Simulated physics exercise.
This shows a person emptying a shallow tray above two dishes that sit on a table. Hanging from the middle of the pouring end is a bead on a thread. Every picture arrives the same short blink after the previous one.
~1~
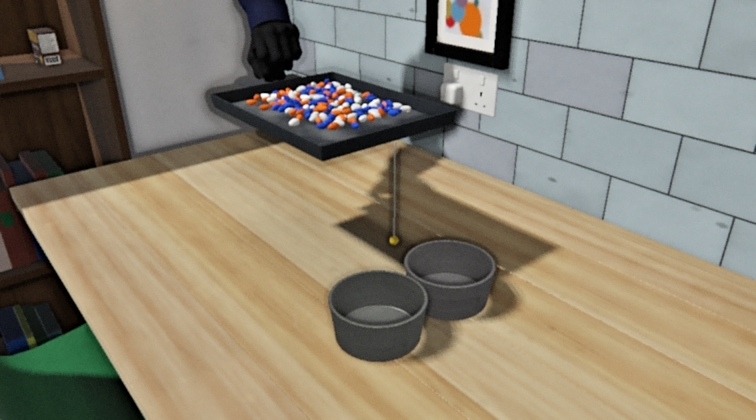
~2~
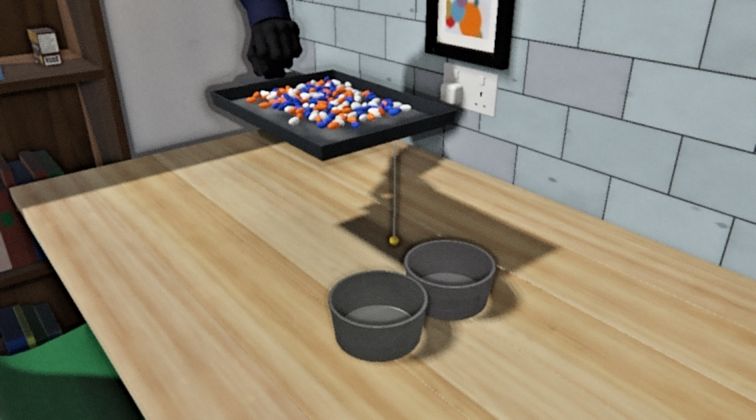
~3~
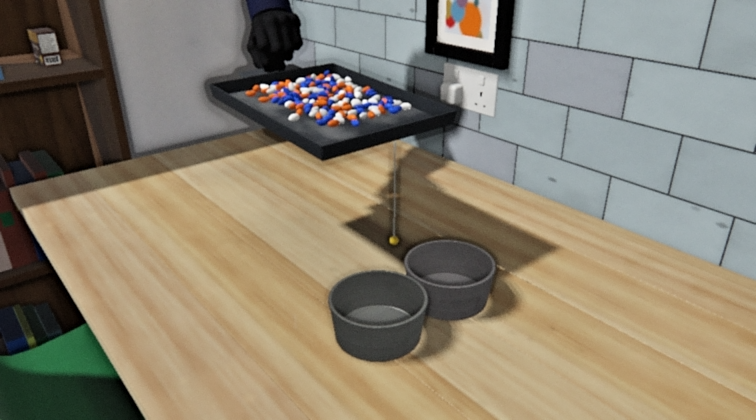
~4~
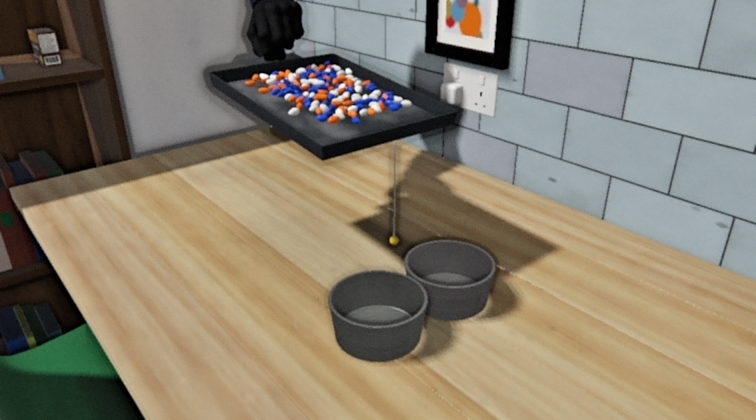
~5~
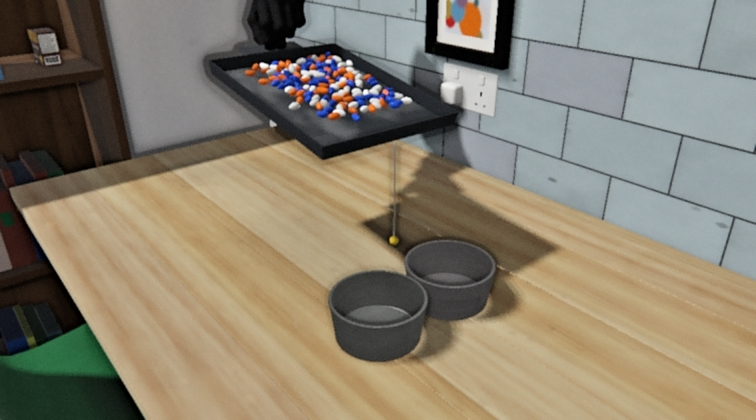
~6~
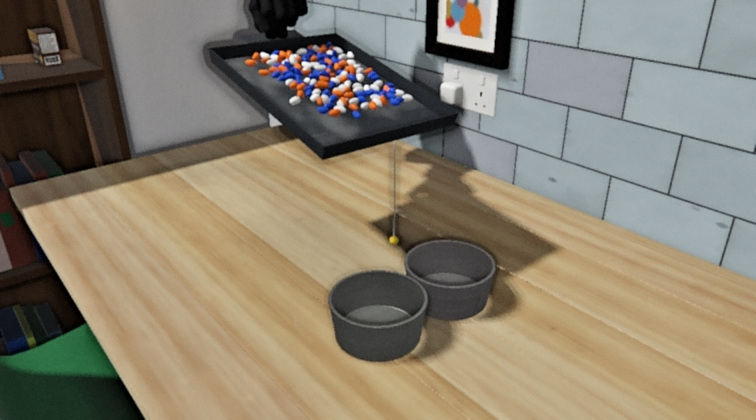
On a wooden table by a tiled wall, two grey dishes sit below a dark tray of orange, white and blue jelly beans and a hanging bead, as a dark-gloved hand slowly raises the tray's far end, tilting it slightly.
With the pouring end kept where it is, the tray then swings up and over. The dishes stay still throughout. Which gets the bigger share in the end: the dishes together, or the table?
The dishes get the bigger share.
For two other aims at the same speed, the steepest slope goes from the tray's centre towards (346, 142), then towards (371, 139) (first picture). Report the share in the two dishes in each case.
Case one near 60 %; case two near 90 %.
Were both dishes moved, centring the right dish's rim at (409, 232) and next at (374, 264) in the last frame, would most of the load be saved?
The first place gets a lesser share, the second a lesser share.
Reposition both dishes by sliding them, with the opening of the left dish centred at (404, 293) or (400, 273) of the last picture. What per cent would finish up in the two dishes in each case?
Trial 1: 90 percent; trial 2: 80 percent.
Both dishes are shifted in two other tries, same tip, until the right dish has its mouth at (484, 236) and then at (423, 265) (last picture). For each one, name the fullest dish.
Well, first the one further left, then the one further right.
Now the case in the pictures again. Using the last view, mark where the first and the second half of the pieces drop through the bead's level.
The early half goes through (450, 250), the late half through (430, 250).
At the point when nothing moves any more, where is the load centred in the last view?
Close to (448, 293).
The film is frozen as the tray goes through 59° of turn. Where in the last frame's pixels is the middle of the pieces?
Close to (411, 113).
Just after the last frame, tray tipped steeply; almost all on the tray; just a few in the left dish; just a few in the right dish; just a few in the air.
A moment on, tray tipped right over; the larger part on the tray; just a few in the left dish; about a tenth in the right dish; just a few outside both; about a tenth in the air.
Further on, tray tipped past a quarter turn; roughly a quarter in the left dish; roughly two thirds in the right dish; roughly a quarter outside both.
When it is over, tray tipped past a quarter turn; roughly a quarter in the left dish; roughly two thirds in the right dish; roughly a quarter outside both.
